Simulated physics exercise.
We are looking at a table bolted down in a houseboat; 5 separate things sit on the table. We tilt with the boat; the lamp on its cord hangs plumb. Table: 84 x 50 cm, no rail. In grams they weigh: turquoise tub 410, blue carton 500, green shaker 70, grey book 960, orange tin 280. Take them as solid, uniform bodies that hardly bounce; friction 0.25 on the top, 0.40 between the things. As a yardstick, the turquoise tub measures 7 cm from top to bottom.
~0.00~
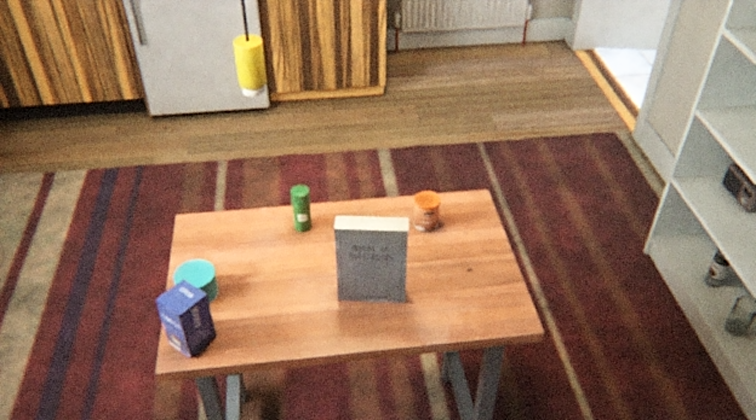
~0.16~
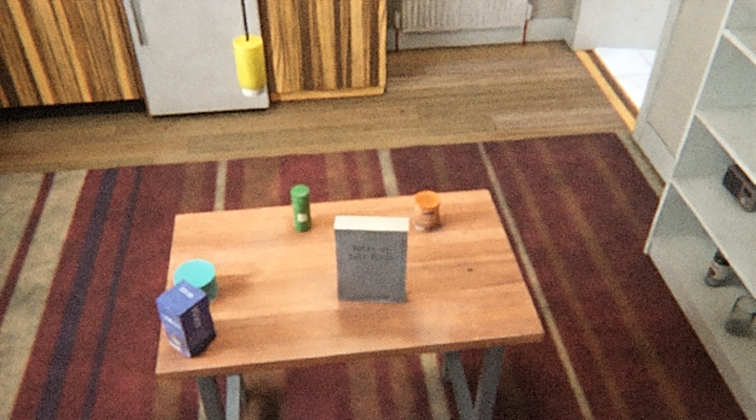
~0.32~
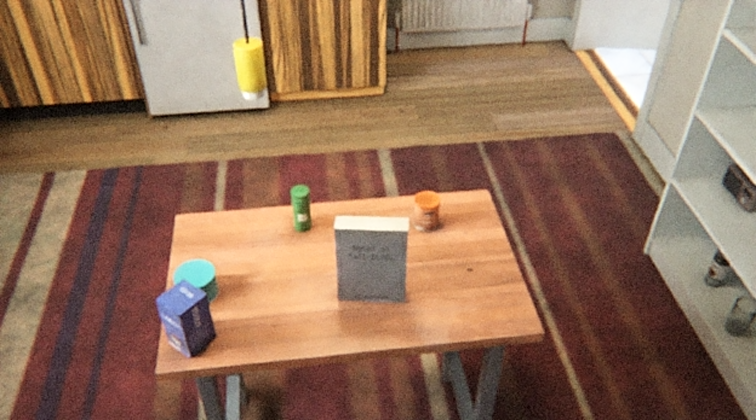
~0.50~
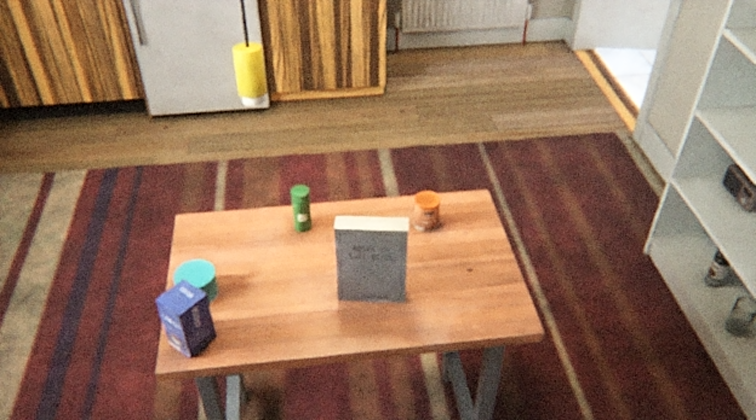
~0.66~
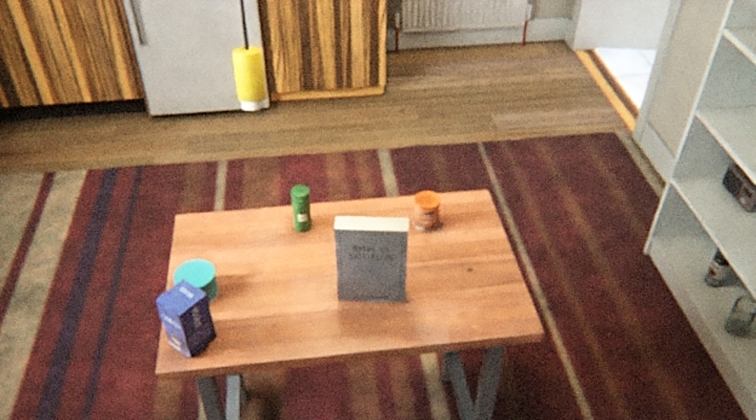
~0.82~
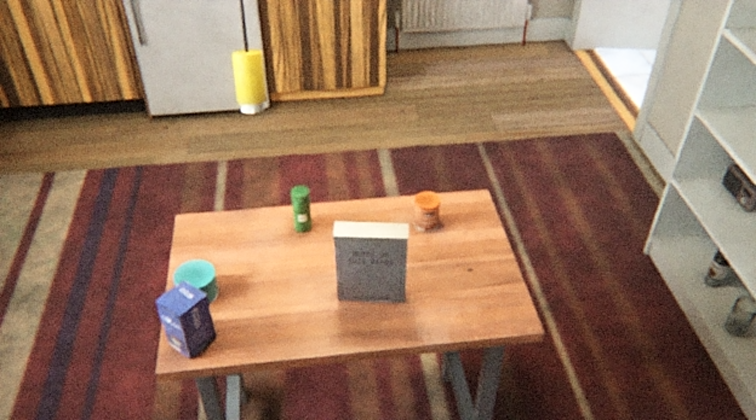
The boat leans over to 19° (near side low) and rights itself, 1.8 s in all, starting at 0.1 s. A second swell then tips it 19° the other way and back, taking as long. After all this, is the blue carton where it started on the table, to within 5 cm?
The blue carton leaves its spot.
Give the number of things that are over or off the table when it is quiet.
2 of them.
By 1.22 s, boat heeled 16°, near side down; blue carton and grey book now off the table; green shaker 8 cm from its spot; orange tin 8 cm from its spot.
By 1.52 s, boat heeled 7°, near side down; green shaker 17 cm from its spot; orange tin 17 cm from its spot; turquoise tub 17 cm from its spot.
By 1.72 s, boat heeled 2°, near side down; green shaker 19 cm from its spot; turquoise tub 19 cm from its spot; orange tin 19 cm from its spot.
By 2.92 s, boat heeled 18°, far side down; green shaker 14 cm from its spot; turquoise tub 14 cm from its spot; orange tin 14 cm from its spot.
When it is over (4.2 s), off the table, blue carton and grey book; the other 3 within 5 cm of the start.
